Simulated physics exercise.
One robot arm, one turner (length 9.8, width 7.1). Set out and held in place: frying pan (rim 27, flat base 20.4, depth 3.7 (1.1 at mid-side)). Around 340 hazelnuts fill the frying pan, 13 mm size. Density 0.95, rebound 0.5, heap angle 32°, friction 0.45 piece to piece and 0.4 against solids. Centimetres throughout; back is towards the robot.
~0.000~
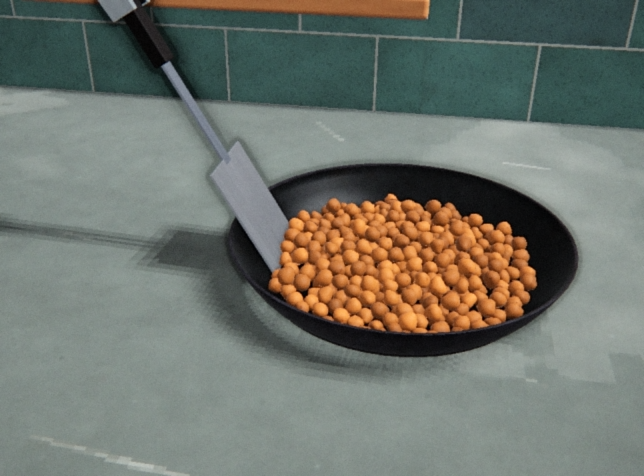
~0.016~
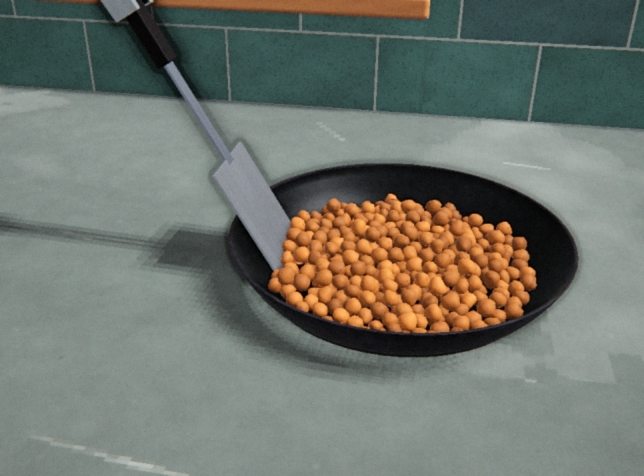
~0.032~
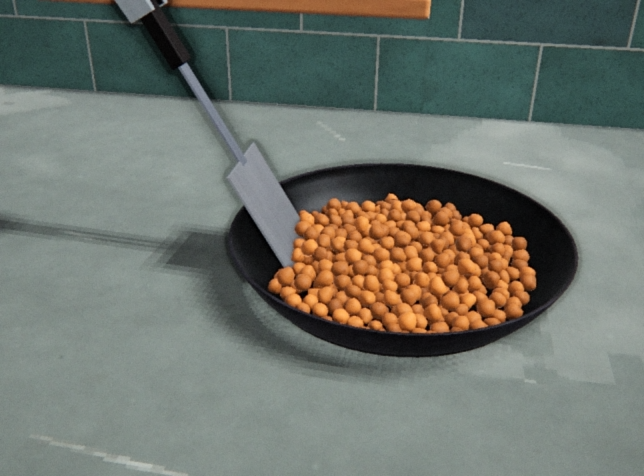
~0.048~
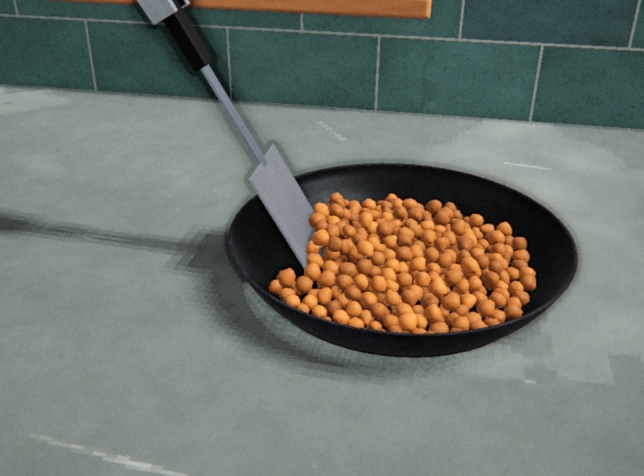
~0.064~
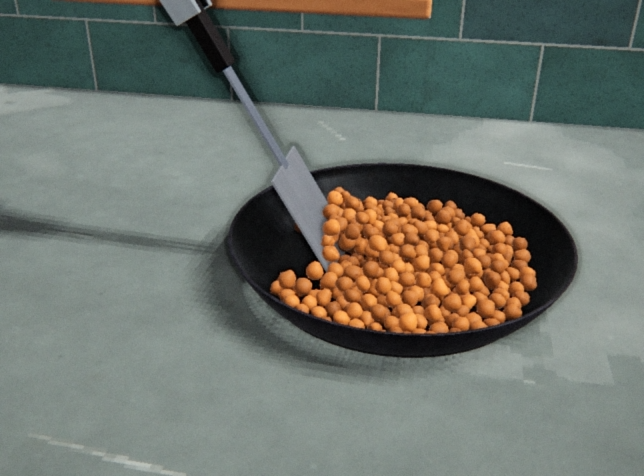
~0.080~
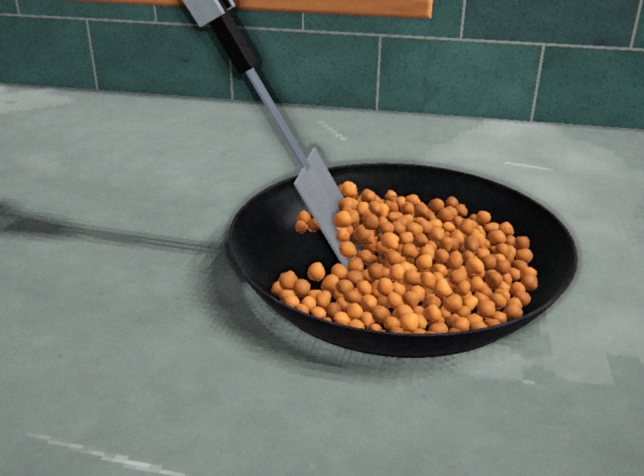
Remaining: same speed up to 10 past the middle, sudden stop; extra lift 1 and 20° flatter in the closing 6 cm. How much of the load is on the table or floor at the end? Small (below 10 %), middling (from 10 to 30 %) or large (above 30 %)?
On the table or floor the share is middling, from 10 to 30 %.
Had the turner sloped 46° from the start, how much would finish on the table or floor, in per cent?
In that case some 15 per cent.
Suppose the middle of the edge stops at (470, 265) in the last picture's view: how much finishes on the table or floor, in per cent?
Some 5 per cent.
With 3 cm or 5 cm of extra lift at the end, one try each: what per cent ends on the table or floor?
About 25 and 25 per cent.
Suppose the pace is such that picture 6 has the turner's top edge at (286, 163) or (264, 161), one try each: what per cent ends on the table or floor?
About 15 and 10 per cent.
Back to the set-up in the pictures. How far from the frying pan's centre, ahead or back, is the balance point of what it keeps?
Some 4.0 cm ahead.
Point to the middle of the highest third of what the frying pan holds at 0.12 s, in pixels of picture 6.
At about (421, 238).
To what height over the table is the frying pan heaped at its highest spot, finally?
Roughly 5.0 cm.
By 0.12 s, sloping 60°, highest piece 9 above the table; 339 in the frying pan.
By 0.16 s, sloping 54°, highest piece 9 above the table; 338 in the frying pan, 1 on the blade or in flight.
By 0.38 s, sloping 40°, highest piece 15 above the table; 282 in the frying pan, 42 on the table or floor, 15 on the blade or in flight.
By 1.43 s, sloping 40°, highest piece 5 above the table; 282 in the frying pan, 57 on the table or floor.
Final count, 282 in the frying pan, 57 on the table or floor. That is 17 % on the table or floor.
